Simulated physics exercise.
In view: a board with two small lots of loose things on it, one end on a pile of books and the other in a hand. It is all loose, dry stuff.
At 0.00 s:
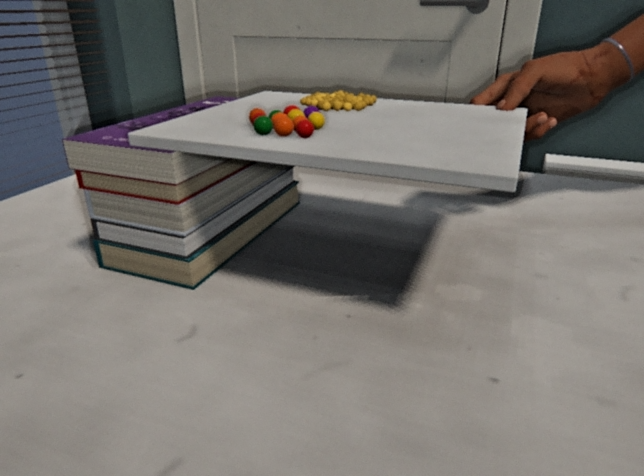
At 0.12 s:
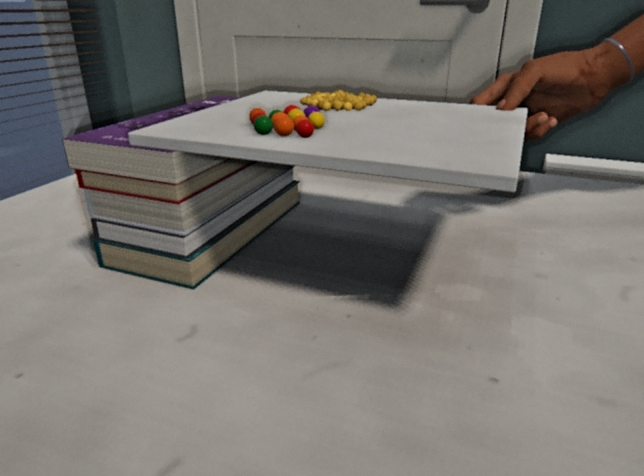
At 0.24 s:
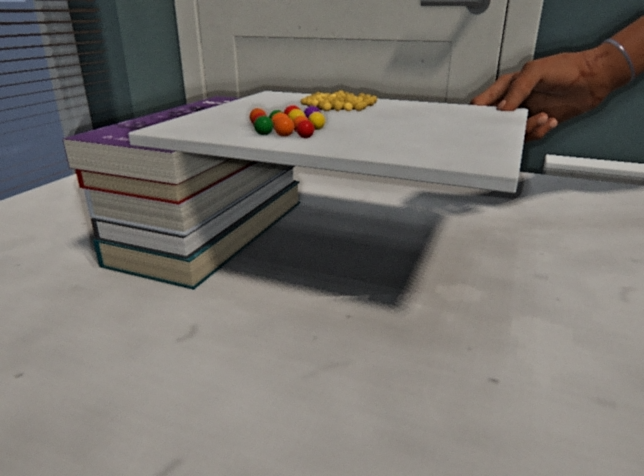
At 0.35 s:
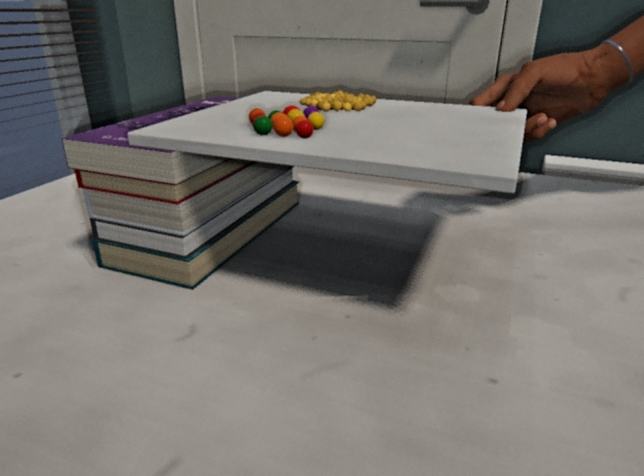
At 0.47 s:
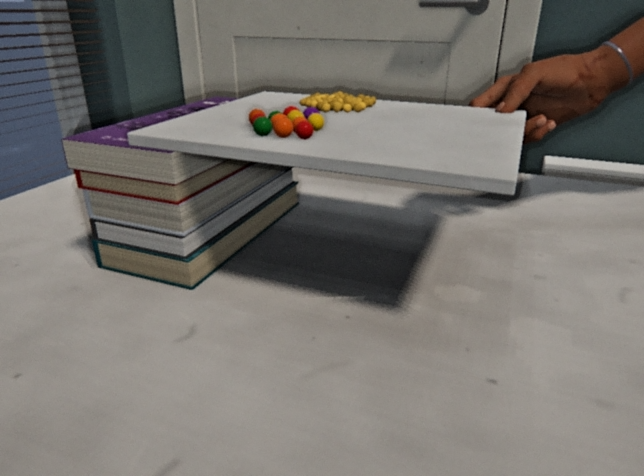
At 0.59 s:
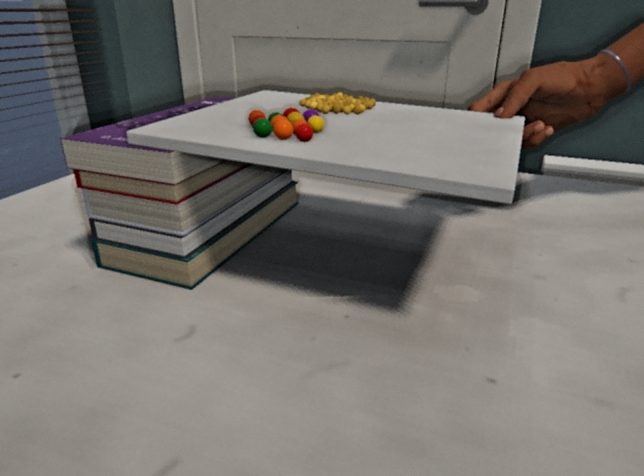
On a pale tabletop, a hand held one end of a white board level, its other end on stacked books, then lowered it slightly while the colourful gumballs and yellow puffs stayed still.
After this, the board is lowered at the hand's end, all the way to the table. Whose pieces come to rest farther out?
It is the front batch.
After 1.03 s, board sloping at 14°; front batch the whole lot still on the board; back batch the whole lot still on the board.
After 1.50 s, board sloping at 28°; front batch mostly up to a board's length out; back batch mostly at the foot of the board.
After 2.06 s, board resting at 31°; front batch mostly one to two board lengths out; back batch mostly up to a board's length out.
In the end (3.7 s), board resting at 31°; front batch mostly more than two board lengths out, near a third gone off the table; back batch mostly up to a board's length out; the front batch has gone farther.
